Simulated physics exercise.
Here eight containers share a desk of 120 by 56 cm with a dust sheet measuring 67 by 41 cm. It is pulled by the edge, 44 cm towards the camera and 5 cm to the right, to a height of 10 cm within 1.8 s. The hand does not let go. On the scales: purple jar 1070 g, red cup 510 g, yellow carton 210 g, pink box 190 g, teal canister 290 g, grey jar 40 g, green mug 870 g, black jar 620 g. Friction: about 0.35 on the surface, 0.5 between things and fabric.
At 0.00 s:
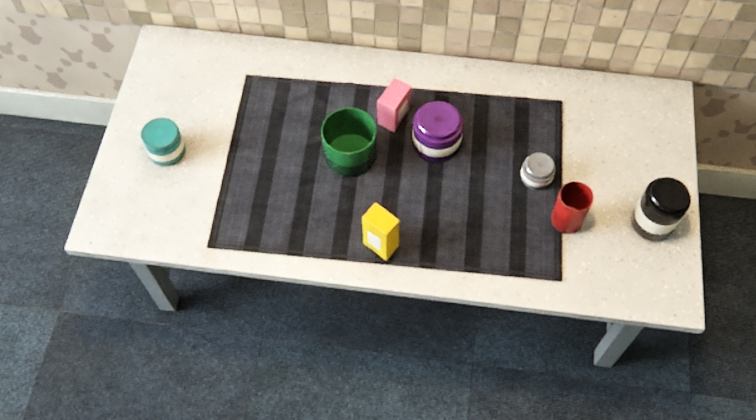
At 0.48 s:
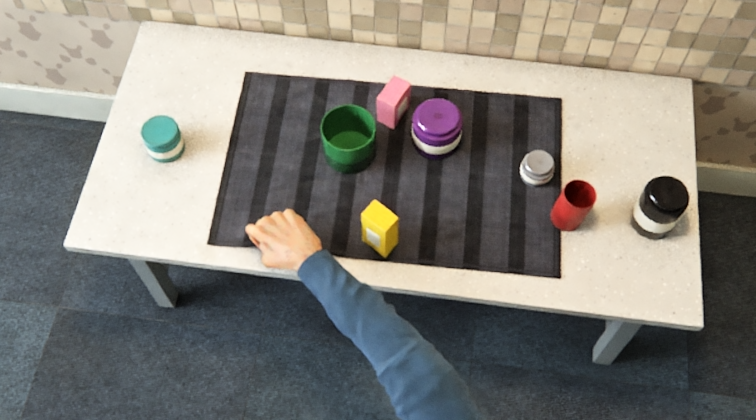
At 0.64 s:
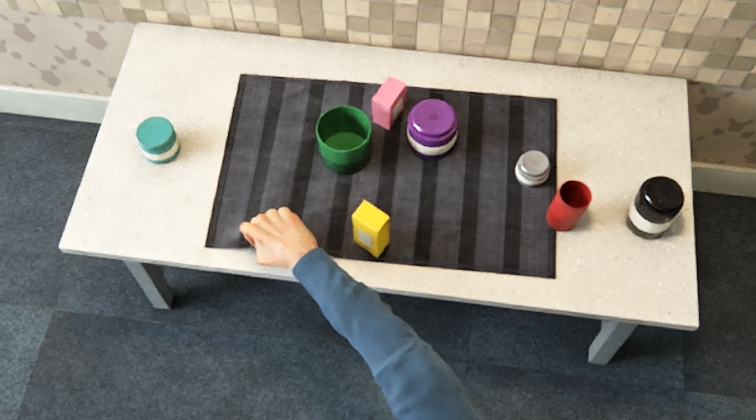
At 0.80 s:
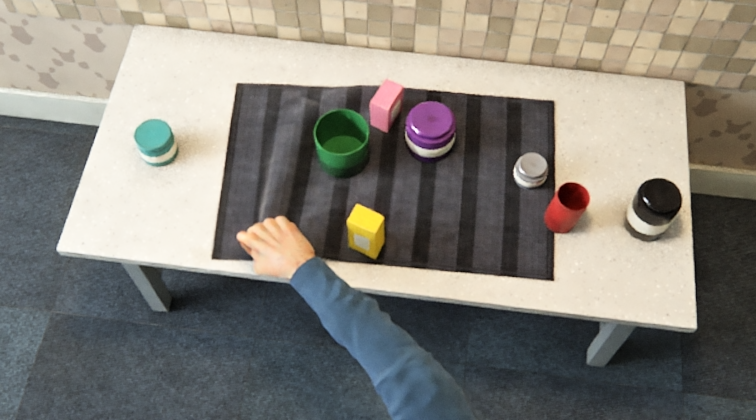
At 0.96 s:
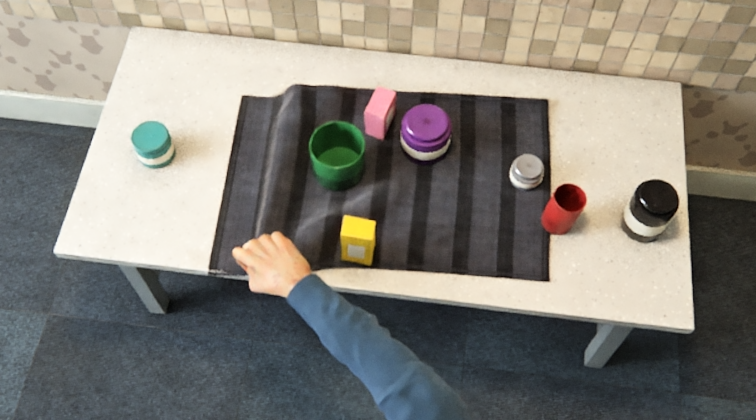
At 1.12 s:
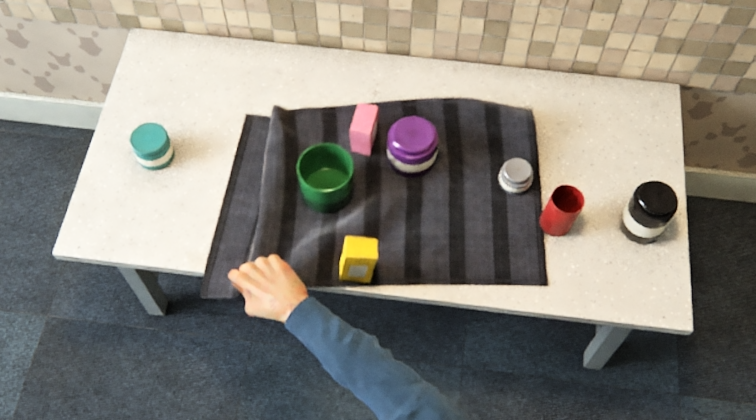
A hand reaches in from the front and grips the near left corner of a dark striped cloth on a white table. It pulls the cloth toward the front edge, wrinkling its left side, and the green mug, pink box, purple jar and yellow carton shift forward with it.
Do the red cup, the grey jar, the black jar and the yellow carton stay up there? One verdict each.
Result: Red cup stays on, grey jar falls off, black jar keeps to the top, yellow carton goes over the edge.
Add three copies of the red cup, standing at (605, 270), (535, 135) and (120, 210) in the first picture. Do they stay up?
In that order: Stays up, goes over, stays up.
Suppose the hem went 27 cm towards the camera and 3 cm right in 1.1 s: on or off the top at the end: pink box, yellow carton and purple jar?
In that case: Pink box remains, yellow carton drops off, purple jar stays up.
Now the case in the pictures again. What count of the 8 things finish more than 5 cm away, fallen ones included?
5 of them.
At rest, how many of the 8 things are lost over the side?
5 of them.
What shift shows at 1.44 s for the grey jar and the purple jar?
Grey jar 10 cm, purple jar 15 cm.
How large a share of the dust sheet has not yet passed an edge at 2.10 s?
About 20 per cent.
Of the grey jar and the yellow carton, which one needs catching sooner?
The yellow one.
After 1.4 s, 80 % of the dust sheet is still over the top; yellow carton on its side, 18 cm off its start, grey jar 11 cm off its start, green mug 21 cm off its start.
After 1.8 s, 55 % of the dust sheet is still over the top; yellow carton over the edge, grey jar 17 cm off its start, green mug 33 cm off its start.
After 2.1 s, 20 % of the dust sheet is still over the top; grey jar 32 cm off its start at (392, 249), yellow carton over the edge, pink box over the edge.
After 2.4 s, 0 % of the dust sheet is still over the top; grey jar over the edge, yellow carton over the edge, pink box over the edge.
After 4.0 s, 0 % of the dust sheet is still over the top; grey jar over the edge, yellow carton over the edge, red cup 0 cm off its start at (564, 199), black jar 0 cm off its start at (658, 197).
